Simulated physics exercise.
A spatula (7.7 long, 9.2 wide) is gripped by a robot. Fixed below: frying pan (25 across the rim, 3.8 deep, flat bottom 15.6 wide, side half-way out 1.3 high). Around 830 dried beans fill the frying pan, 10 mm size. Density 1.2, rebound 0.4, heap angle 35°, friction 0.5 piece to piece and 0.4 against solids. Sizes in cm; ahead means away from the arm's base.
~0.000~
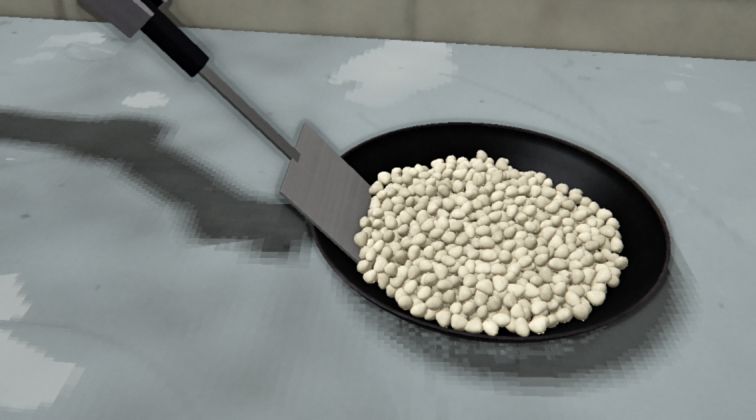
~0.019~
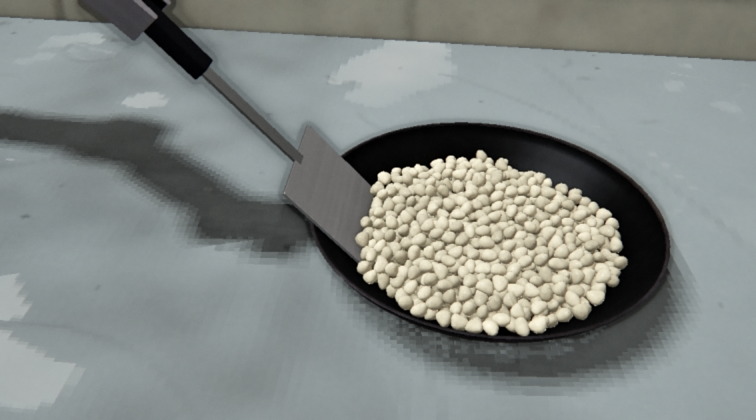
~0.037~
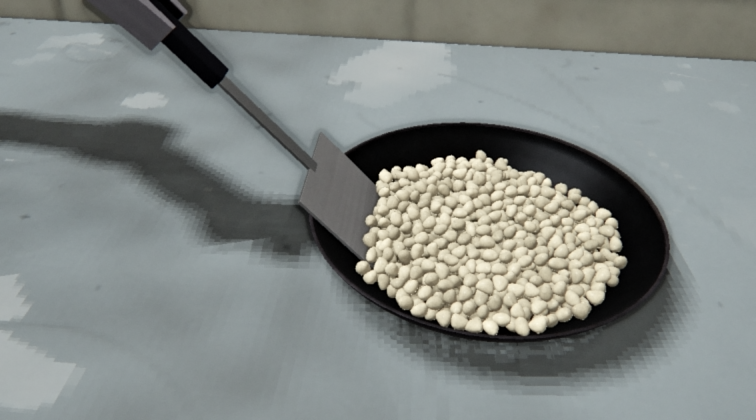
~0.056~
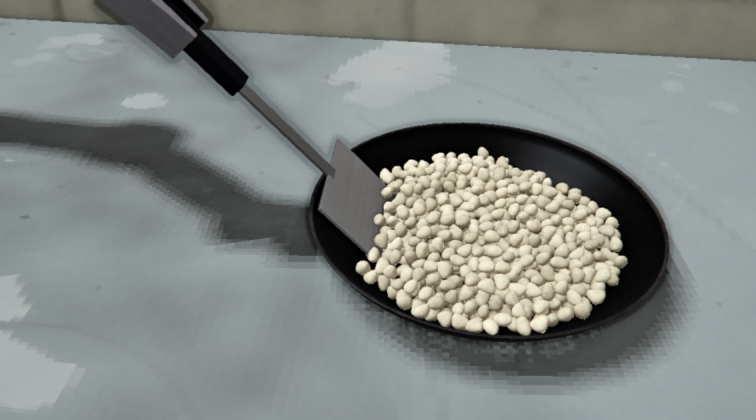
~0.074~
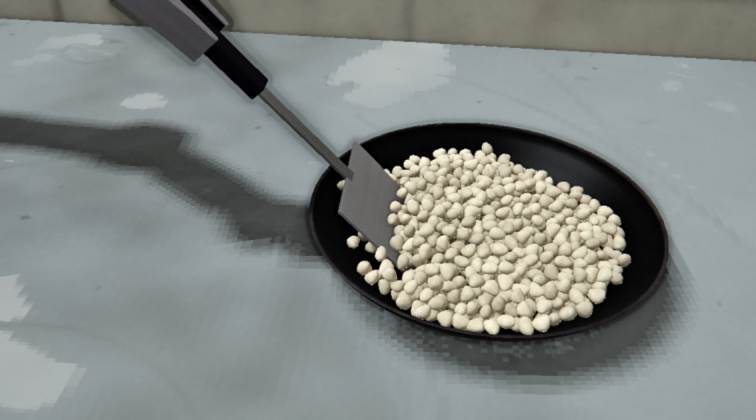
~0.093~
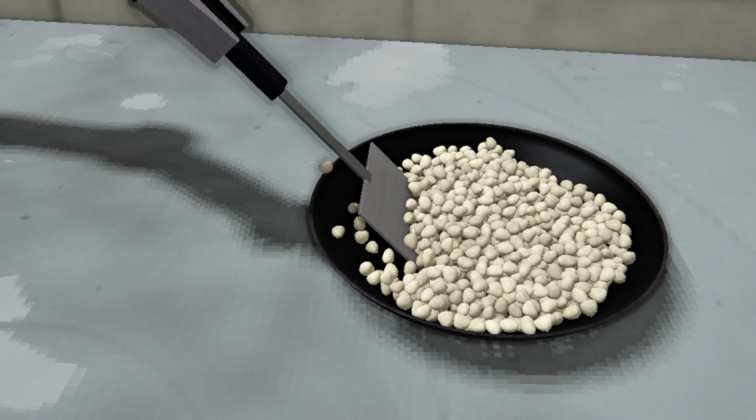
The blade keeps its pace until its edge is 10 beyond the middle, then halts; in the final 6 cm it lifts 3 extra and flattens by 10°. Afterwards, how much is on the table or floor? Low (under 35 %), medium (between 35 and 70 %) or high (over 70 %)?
Share on the table or floor: Medium (between 35 and 70 %).
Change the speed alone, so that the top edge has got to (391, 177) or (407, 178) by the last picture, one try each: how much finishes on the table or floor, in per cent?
About 45 and 50 per cent.
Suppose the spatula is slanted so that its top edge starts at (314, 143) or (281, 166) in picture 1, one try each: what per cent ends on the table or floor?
About 45 and 40 per cent.
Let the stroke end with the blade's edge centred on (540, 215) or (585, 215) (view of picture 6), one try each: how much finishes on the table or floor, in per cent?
About 5 and 25 per cent.
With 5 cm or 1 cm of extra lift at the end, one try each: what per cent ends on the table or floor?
Some 40 and 50 per cent.
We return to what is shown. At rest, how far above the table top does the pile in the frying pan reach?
About 4.5 cm.
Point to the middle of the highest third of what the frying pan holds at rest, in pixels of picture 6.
At about (548, 235).
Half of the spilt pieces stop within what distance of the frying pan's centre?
Some 26 cm.
By 0.16 s, sloping 47°, highest piece 8 above the table; 829 in the frying pan, 1 on the blade or in flight.
By 0.23 s, sloping 43°, highest piece 7 above the table; 815 in the frying pan, 15 on the blade or in flight.
By 0.46 s, sloping 37°, highest piece 7 above the table; 479 in the frying pan, 240 on the table or floor, 111 on the blade or in flight.
By 1.51 s, sloping 37°, highest piece 5 above the table; 479 in the frying pan, 351 on the table or floor.
Final count, 479 in the frying pan, 351 on the table or floor. That is 42 % on the table or floor.
